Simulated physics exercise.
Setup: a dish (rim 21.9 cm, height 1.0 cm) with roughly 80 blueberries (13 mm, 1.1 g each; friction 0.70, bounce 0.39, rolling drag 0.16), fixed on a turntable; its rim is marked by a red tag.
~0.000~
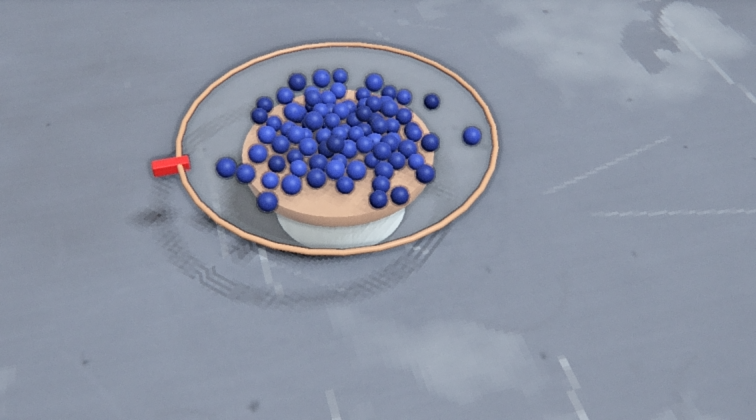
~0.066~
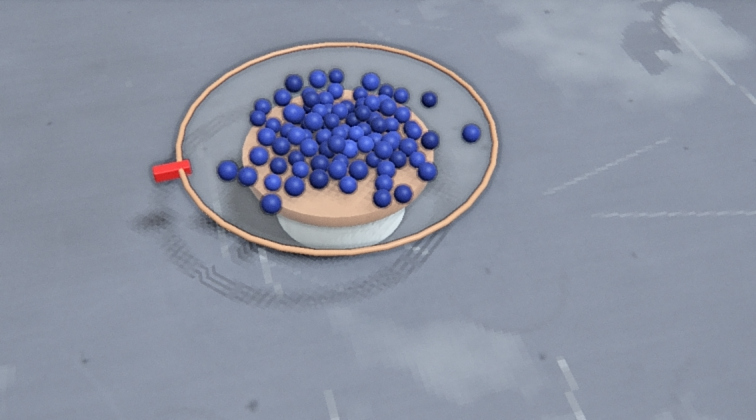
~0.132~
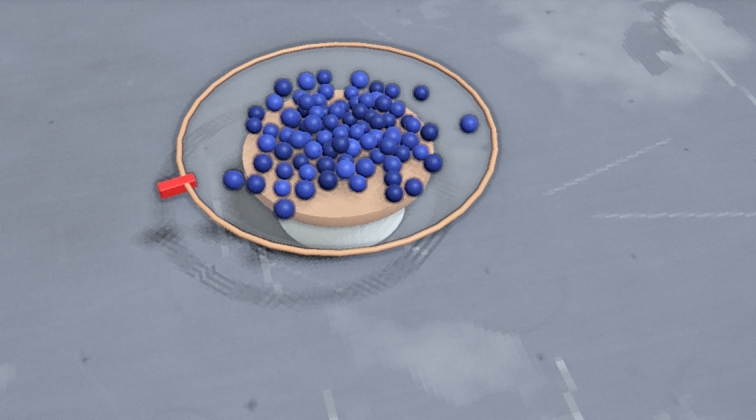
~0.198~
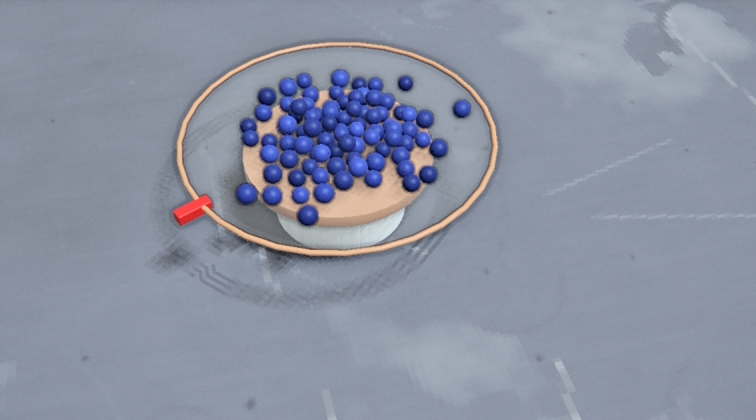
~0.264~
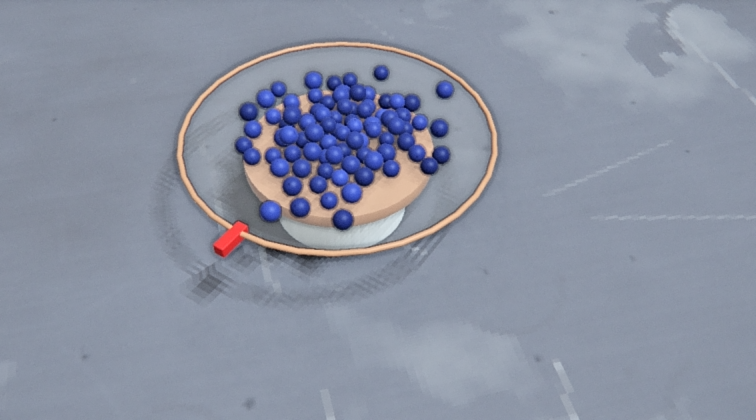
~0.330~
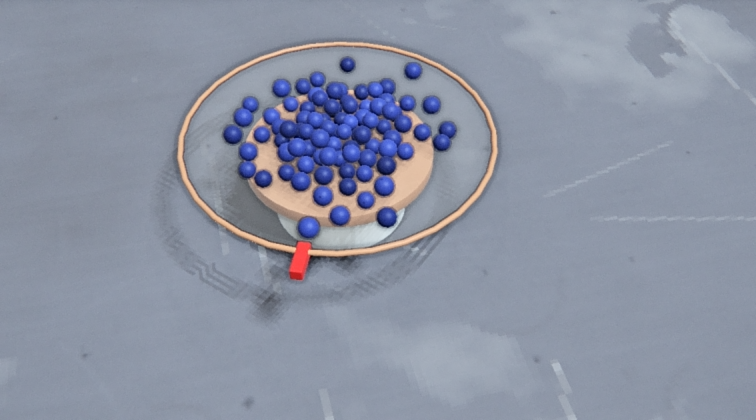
On a scuffed gray floor, a clear dish with a red tag on its rim and blueberries heaped in the middle turned counterclockwise, slowly at first and then faster, carrying the berries around with it.
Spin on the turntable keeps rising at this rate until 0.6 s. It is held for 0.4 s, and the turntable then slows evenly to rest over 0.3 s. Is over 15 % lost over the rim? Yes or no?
Yes.
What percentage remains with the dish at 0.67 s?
Around 100 in a hundred.
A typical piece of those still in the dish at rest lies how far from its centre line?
That works out to around 9.0 centimetres.
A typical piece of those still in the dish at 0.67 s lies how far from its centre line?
8.5 centimetres or so.
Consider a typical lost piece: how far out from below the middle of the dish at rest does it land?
That would be roughly 18 cm.
Then, at 0.67 s, dish 100 %; middle of the pieces not yet landed near (334, 140).
After 0.95 s, fallen behind where it stops 15 %, fallen in front of where it stops 10 %, dish 40 %, fallen left of where it stops 5 %, fallen right of where it stops 10 %, in the air 10 %; middle of the pieces not yet landed near (334, 147).
Then, at 1.20 s, fallen behind where it stops 15 %, fallen in front of where it stops 20 %, dish 30 %, fallen left of where it stops 15 %, fallen right of where it stops 20 %; middle of the pieces not yet landed near (341, 138).
After 1.45 s, fallen behind where it stops 15 %, fallen in front of where it stops 20 %, dish 25 %, fallen left of where it stops 15 %, fallen right of where it stops 20 %; middle of the pieces not yet landed near (340, 145).
In the end, at 1.9 s, fallen behind where it stops 15 %, fallen in front of where it stops 20 %, dish 25 %, fallen left of where it stops 15 %, fallen right of where it stops 20 %.
